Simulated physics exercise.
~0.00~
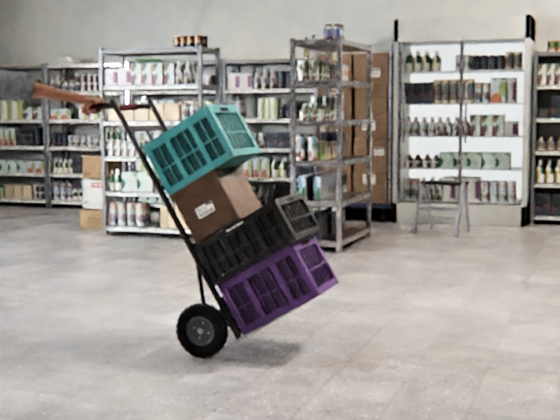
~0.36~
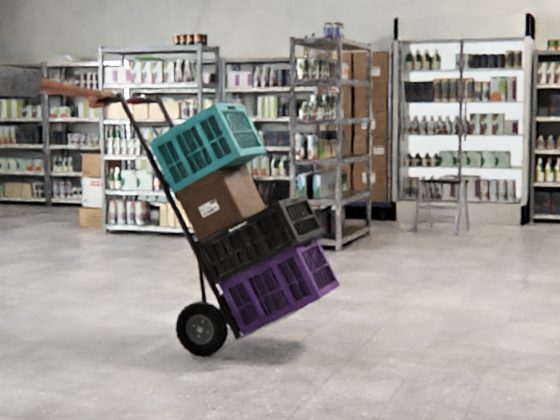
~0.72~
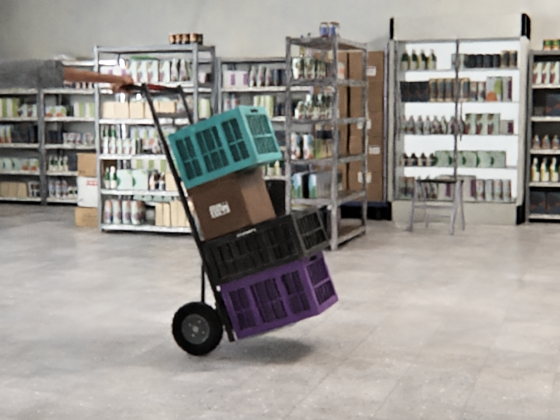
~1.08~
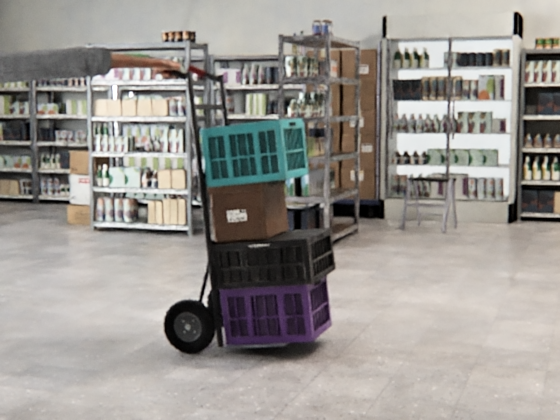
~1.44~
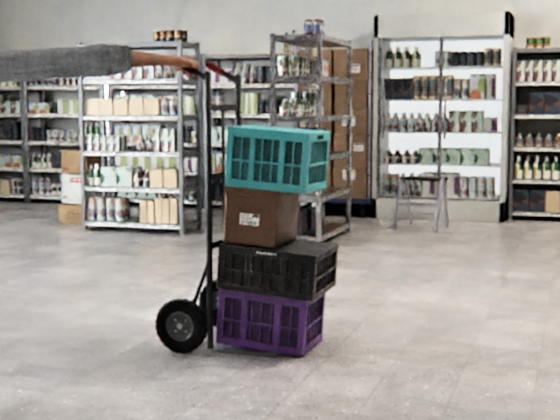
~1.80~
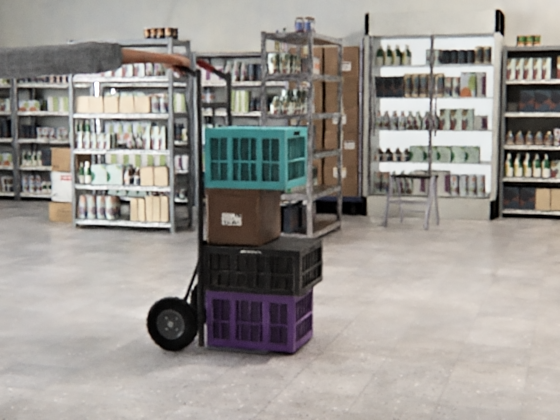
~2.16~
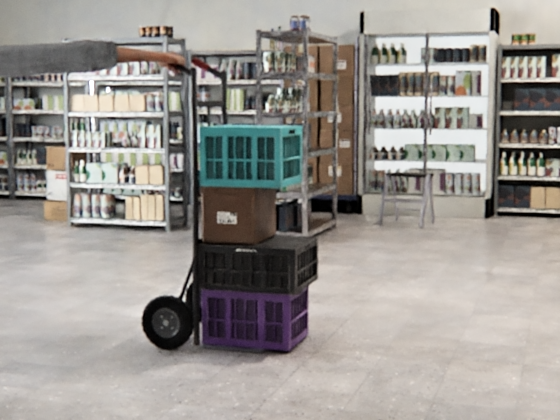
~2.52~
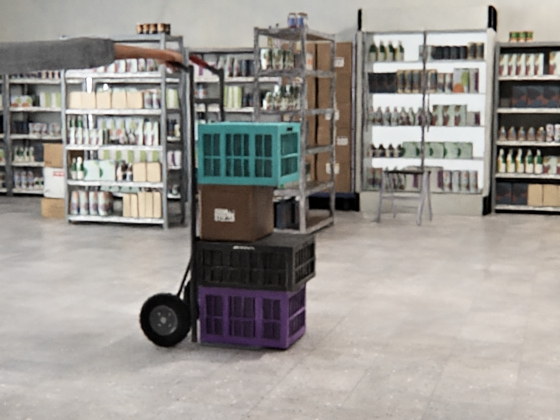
A two-wheeled hand truck leans back to the left in a store lined with stocked shelves, carrying a purple crate, a black crate, a brown box and a turquoise crate stacked from bottom to top. A gray-sleeved arm comes into view at the handle as the truck begins to tilt upright, slowly at first and then faster. It swings to vertical, and the crates rock slightly forward as it arrives. They settle back level while the view drifts right. The truck then stands still, the arm still at its handle and the whole stack in place.
